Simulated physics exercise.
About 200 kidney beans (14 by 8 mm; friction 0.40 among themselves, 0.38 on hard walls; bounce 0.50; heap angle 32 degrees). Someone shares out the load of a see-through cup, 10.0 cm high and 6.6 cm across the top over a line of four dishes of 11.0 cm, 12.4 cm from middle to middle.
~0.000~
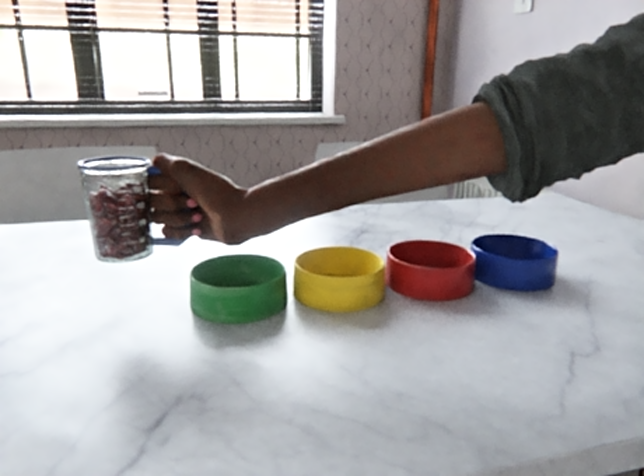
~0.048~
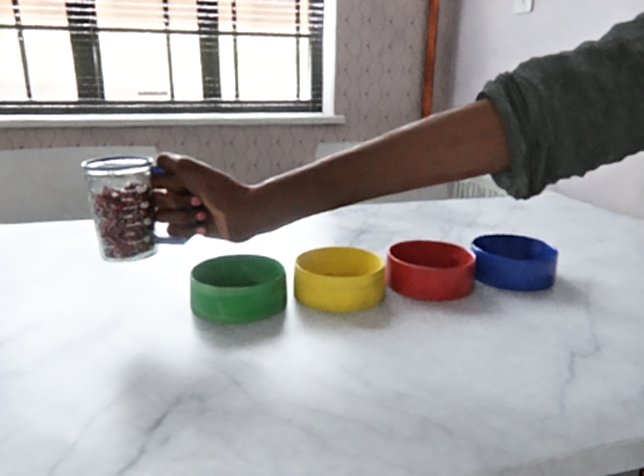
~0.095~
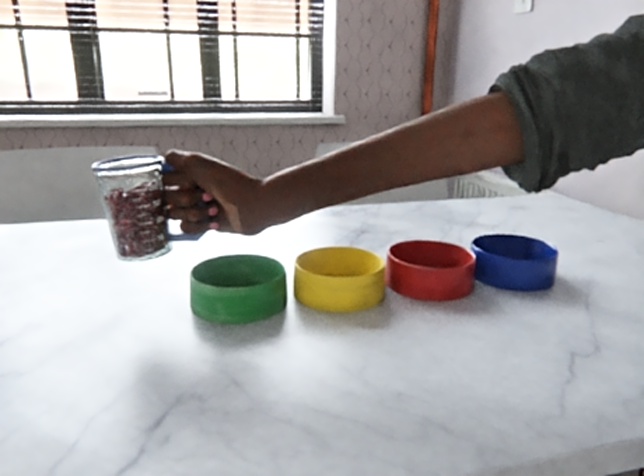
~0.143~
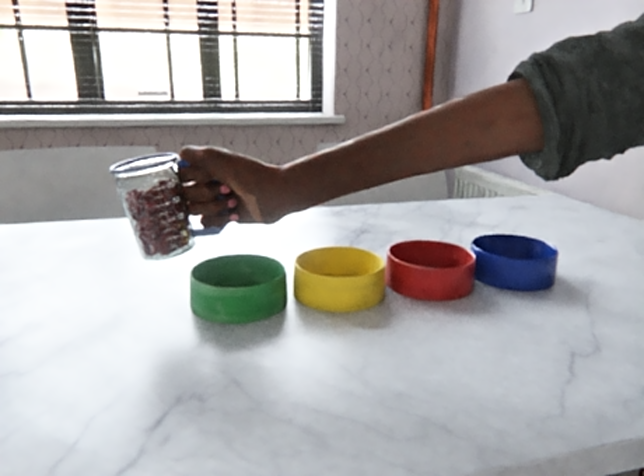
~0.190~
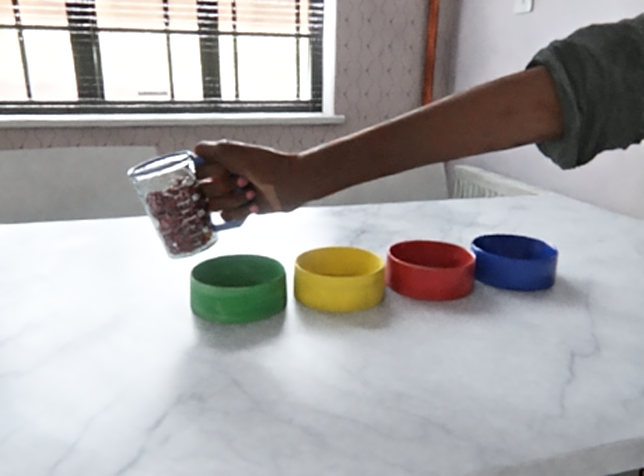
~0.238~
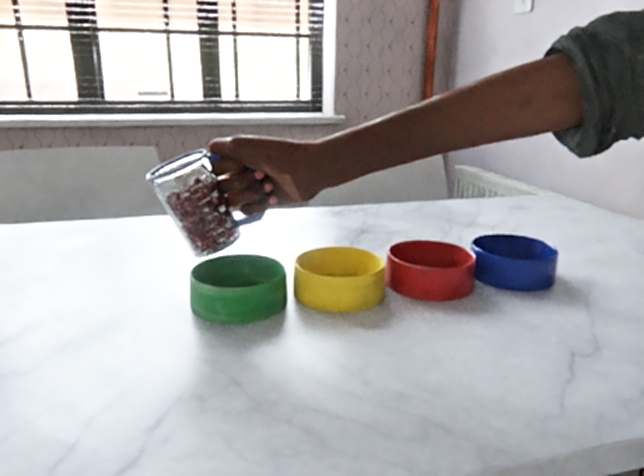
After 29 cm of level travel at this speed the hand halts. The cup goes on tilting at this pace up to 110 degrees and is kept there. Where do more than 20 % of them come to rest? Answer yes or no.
Red dish: No; blue dish: No; green dish: No; yellow dish: Yes; on the counter: No.
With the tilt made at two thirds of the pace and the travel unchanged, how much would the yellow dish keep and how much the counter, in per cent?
Then: Yellow 100; counter 0.
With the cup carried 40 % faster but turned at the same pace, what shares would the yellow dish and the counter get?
Yellow 100, counter 0.
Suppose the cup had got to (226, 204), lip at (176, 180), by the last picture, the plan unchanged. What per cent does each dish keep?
Red 0; blue 0; green 0; yellow 100.
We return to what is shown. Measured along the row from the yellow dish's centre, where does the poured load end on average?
Some 1 cm to the left.
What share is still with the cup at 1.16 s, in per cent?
About 60 per cent.
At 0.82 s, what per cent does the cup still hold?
About 100 per cent.
After 0.59 s, tilt 65 degrees; cup holds 100 %.
After 0.82 s, tilt 94 degrees; cup holds 100 %.
After 1.16 s, tilt 110 degrees; cup holds 60 %, yellow 35 %.
In the end, at 2.7 s, red 0 %, blue 0 %, green 0 %, yellow 100 %, counter 0 %.
